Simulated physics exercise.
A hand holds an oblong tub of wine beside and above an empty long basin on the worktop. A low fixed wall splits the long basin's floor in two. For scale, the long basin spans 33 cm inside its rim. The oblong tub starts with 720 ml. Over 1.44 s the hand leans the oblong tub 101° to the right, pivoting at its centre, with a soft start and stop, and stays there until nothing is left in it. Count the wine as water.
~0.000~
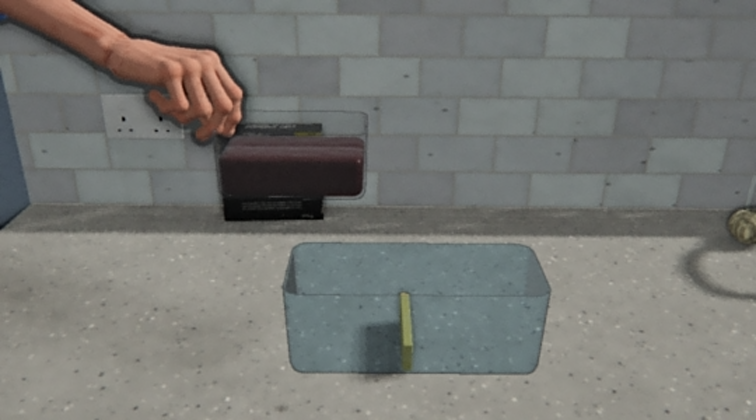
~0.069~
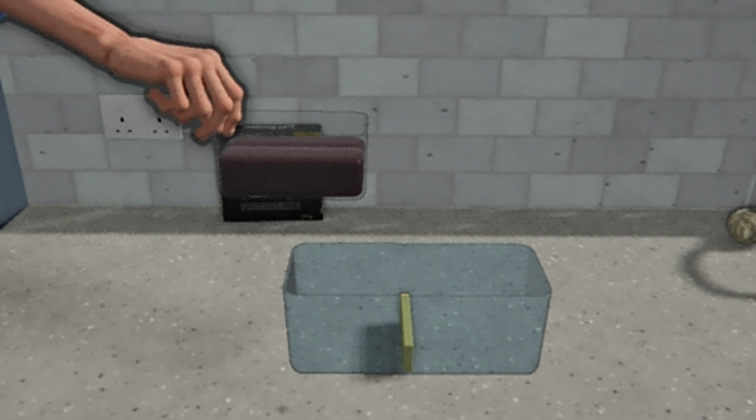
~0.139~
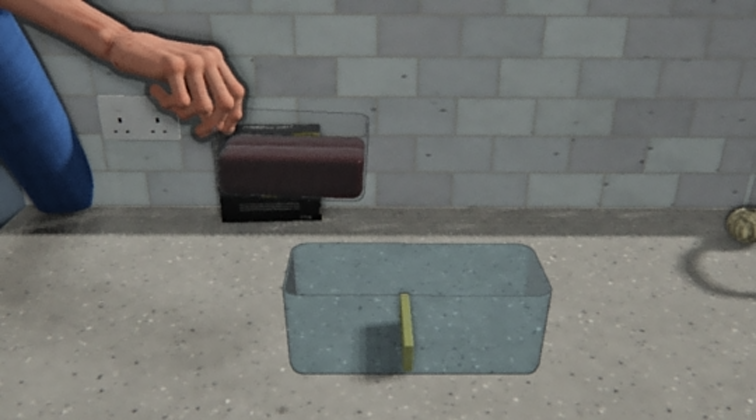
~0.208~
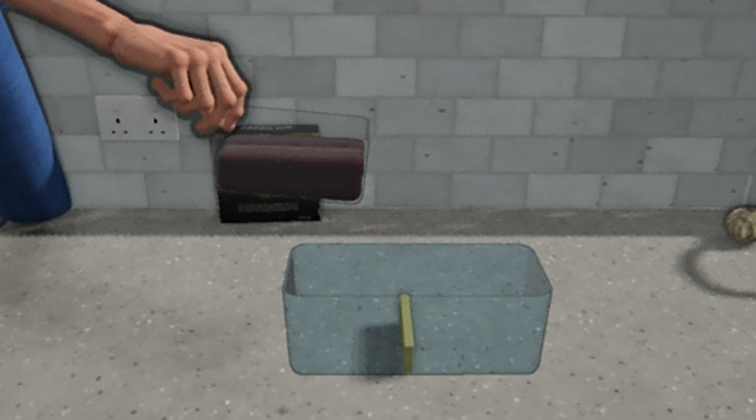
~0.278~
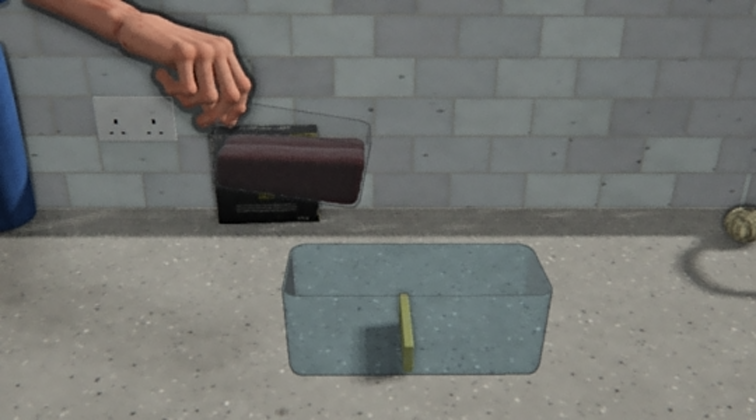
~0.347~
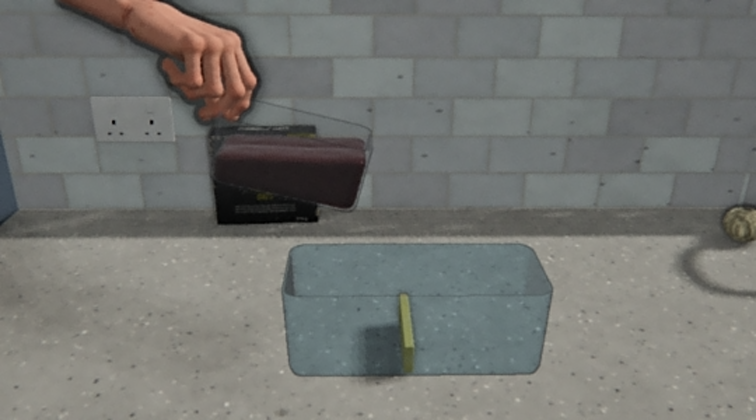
The video shows a hand holding a clear oblong tub of dark wine above and beside an empty long basin on a speckled worktop, slowly leaning the tub a little to the right while the basin stays still.
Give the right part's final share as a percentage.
Roughly 58 per cent is past the wall.
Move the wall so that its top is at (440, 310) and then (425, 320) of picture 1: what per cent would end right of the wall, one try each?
First 10, then 40 per cent.
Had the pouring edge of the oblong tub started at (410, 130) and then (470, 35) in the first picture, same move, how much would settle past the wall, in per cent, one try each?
In turn about 80 and 65 per cent.
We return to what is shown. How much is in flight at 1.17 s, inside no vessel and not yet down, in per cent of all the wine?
Near 8 in a hundred.
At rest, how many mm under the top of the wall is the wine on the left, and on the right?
Some 24 mm on the left and 20 mm on the right.
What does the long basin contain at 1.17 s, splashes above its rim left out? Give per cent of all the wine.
Some 76 per cent.
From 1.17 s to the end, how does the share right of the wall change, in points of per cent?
It goes up by about 1.
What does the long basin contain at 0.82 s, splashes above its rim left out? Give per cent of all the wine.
Near 14 in a hundred.
Then, 0.82 s in, the tilt is 62° and 53 per cent is still to pour, 2 is left of the wall and 12 right of it.
Then, 1.17 s in, the tilt is 93° and 14 per cent is still to pour, 20 is left of the wall and 57 right of it.
Then, 1.54 s in, the tilt is 101° and 2 per cent is still to pour, 38 is left of the wall and 58 right of it.
Then, 1.94 s in, the tilt is 101° and 0 per cent is still to pour, 41 is left of the wall and 58 right of it.
Finally, 40 per cent lies left of the wall, 58 right of it and 1 outside.
